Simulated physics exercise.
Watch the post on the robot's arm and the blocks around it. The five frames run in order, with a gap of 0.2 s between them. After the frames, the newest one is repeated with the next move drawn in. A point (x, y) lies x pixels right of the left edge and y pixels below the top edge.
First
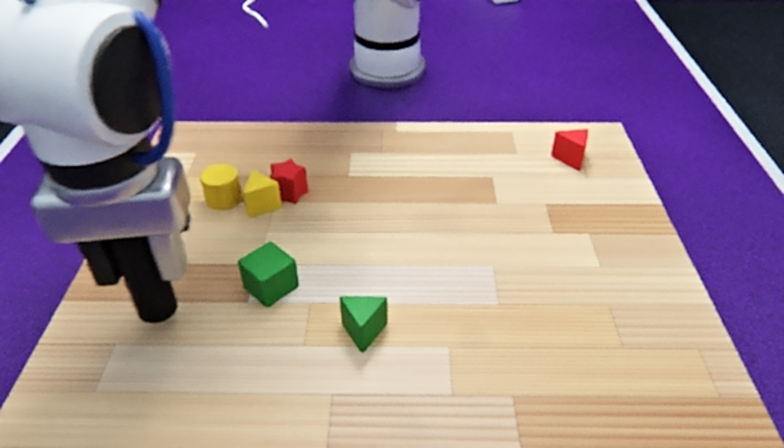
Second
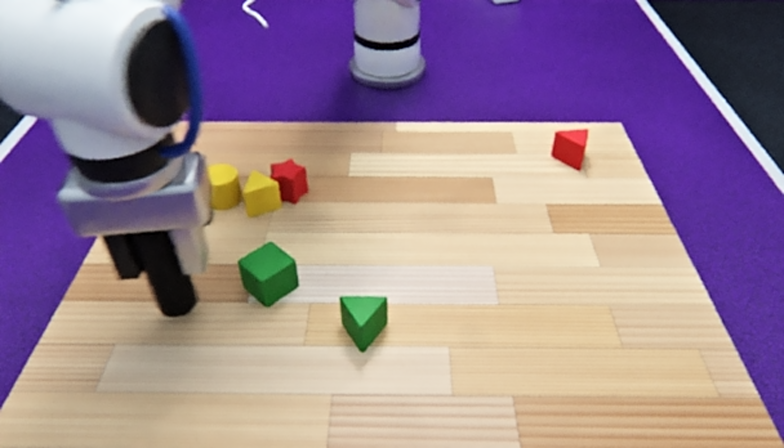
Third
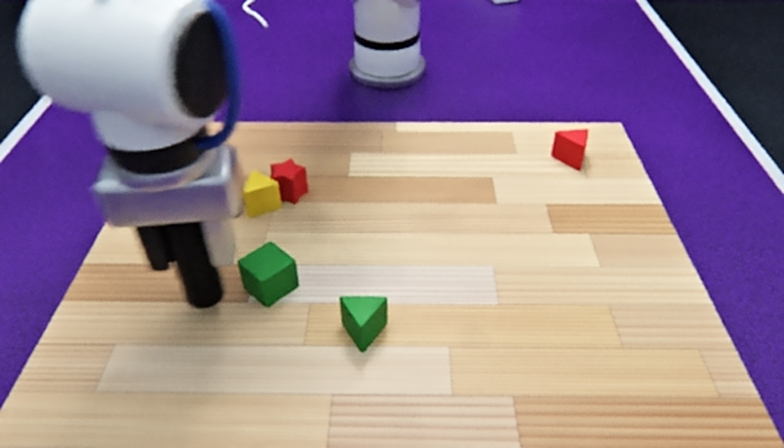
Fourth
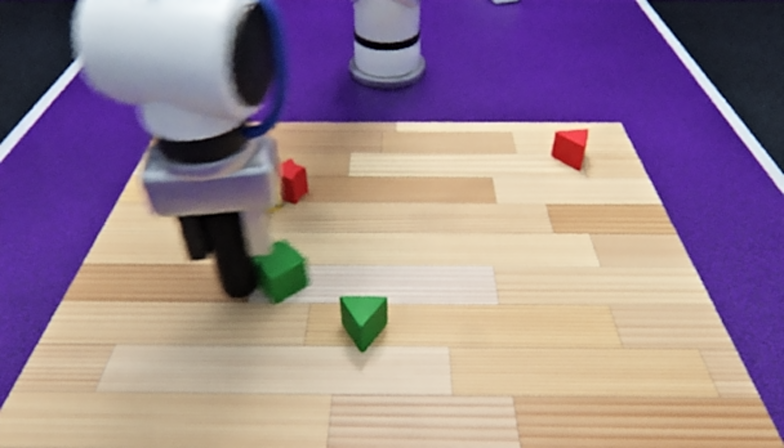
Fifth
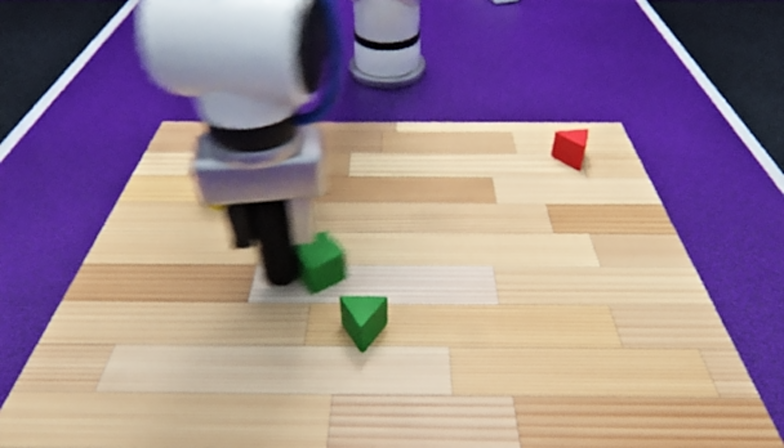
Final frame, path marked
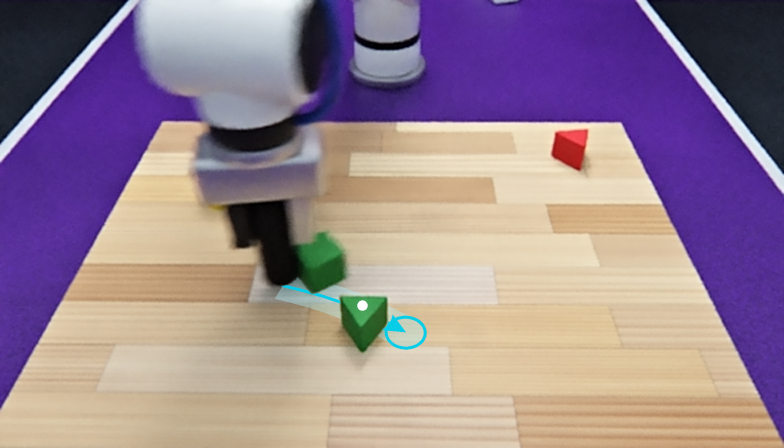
On a wooden board over a purple surface, a white robot arm swept its black post rightward past the yellow blocks, met the green cube, and pushed it right, closer to the green triangular block.
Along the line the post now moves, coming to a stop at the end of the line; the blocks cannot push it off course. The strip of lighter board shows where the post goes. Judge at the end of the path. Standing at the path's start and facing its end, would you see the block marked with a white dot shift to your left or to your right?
Side: Right.
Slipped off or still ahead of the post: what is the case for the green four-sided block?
At that point it is off to one side or behind.
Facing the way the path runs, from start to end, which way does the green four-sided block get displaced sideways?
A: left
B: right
A
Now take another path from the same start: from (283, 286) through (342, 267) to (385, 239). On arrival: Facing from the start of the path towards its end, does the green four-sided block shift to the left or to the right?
It gets pushed right.
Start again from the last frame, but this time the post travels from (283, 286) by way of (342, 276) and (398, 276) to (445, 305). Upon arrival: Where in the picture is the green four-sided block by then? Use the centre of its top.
Final place: (420, 228).
The line goes from (283, 286) by way of (324, 297) and (365, 312) to (406, 332); the dot is on the green three-sided block.
What follows on the original path. One third of the way, post (325, 285); green four-sided block (342, 245), turned 35° anticlockwise.
Two thirds of the way, post (366, 301); green four-sided block (342, 245), turned 35° anticlockwise; green three-sided block (368, 312).
At the end, post (406, 320); green four-sided block (342, 245), turned 35° anticlockwise; green three-sided block (380, 325), turned 30° clockwise.
